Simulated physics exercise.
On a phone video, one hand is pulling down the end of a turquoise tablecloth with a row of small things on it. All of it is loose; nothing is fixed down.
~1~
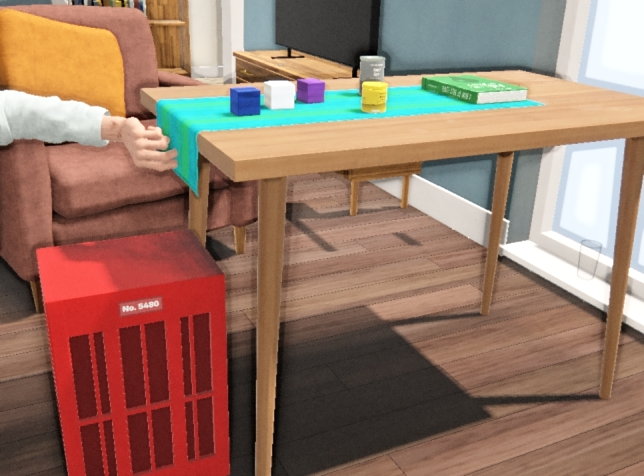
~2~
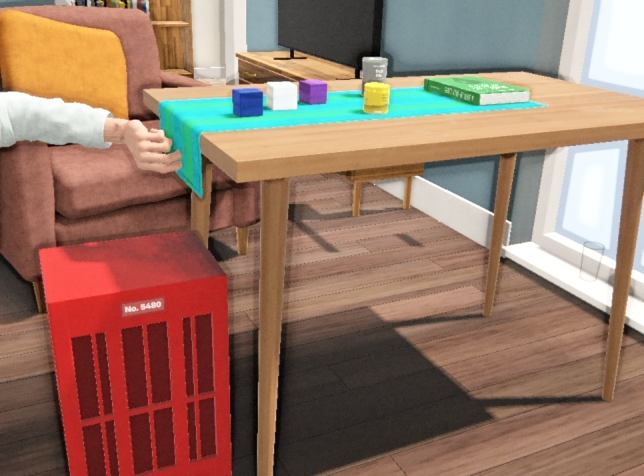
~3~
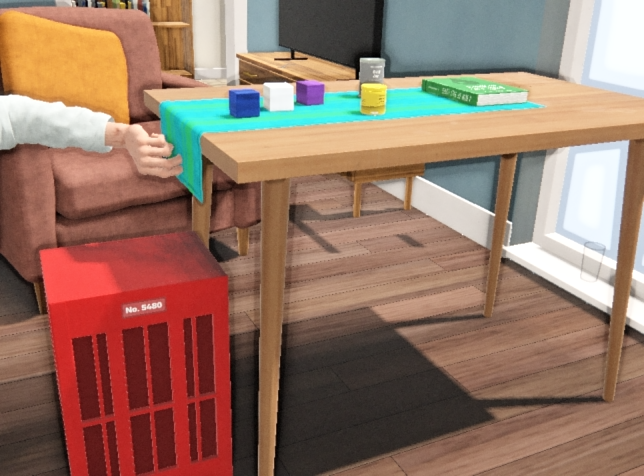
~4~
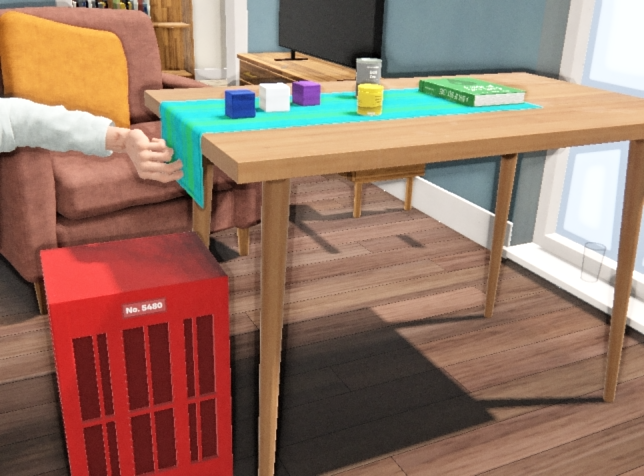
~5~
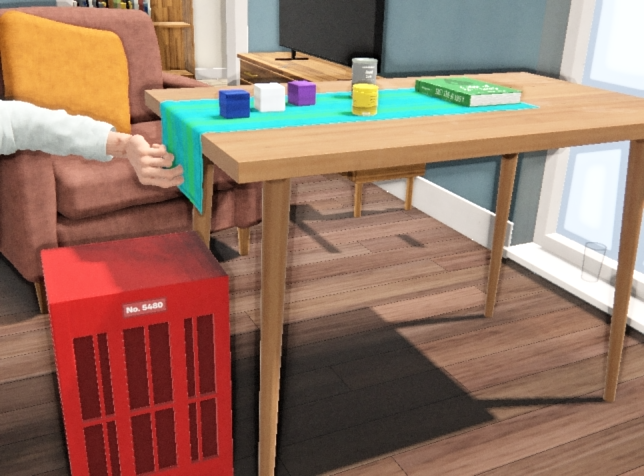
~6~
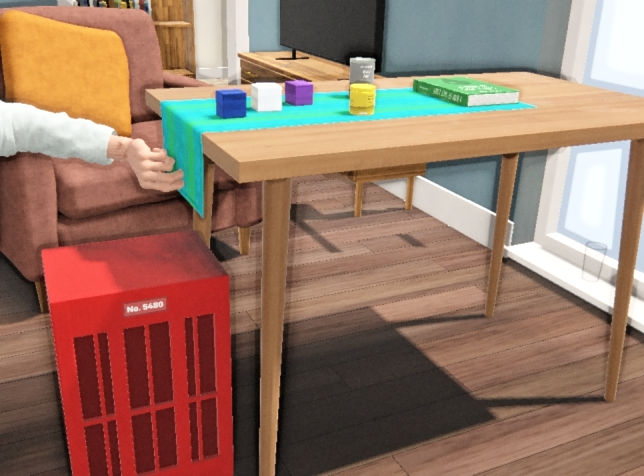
In a living room with a wooden floor, seen from slightly above the near corner of a wooden table, an armchair with an orange cushion stands behind at left. Blue, white and purple cubes, a yellow pot, a grey can and a green book sit on a turquoise cloth above a red crate. A hand at left draws the cloth's end slightly downward, and the small things shift slightly left.
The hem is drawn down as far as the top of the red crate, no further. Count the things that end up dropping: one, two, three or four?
The number of things lost will likely be one.
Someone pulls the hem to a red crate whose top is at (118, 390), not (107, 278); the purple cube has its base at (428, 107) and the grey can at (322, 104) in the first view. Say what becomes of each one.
The purple cube keeps its place on top; the grey can falls.
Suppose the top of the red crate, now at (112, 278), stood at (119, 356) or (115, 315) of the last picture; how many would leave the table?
In that event, 3 and 2.
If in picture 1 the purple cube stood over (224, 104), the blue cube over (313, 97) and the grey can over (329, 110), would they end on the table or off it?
Purple cube: Gone off. Blue cube: Still up. Grey can: Still up.
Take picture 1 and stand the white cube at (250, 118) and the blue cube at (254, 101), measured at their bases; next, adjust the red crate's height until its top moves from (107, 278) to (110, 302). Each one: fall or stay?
Looks like the white cube ends up down, and the blue cube ends up down.
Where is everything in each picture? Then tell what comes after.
The first frame shows hem (199, 197); blue cube (245, 89); white cube (279, 83); purple cube (311, 81); yellow pot (375, 84); grey can (373, 57); top of the crate (107, 278).
The second frame shows hem (202, 199); blue cube (247, 90).
The third frame shows hem (203, 204); white cube (278, 85).
The fourth frame shows hem (204, 209); purple cube (307, 83); top of the crate (111, 279).
The fifth frame shows hem (202, 215); yellow pot (366, 86).
The sixth frame shows hem (203, 218); blue cube (231, 91); white cube (266, 85); purple cube (299, 83); yellow pot (363, 86); grey can (363, 59).
A little later, hem near (183, 232); all still up.
Next, hem on the crate; blue cube gone.
When it is over, hem on the crate; blue cube gone. The answer is one.
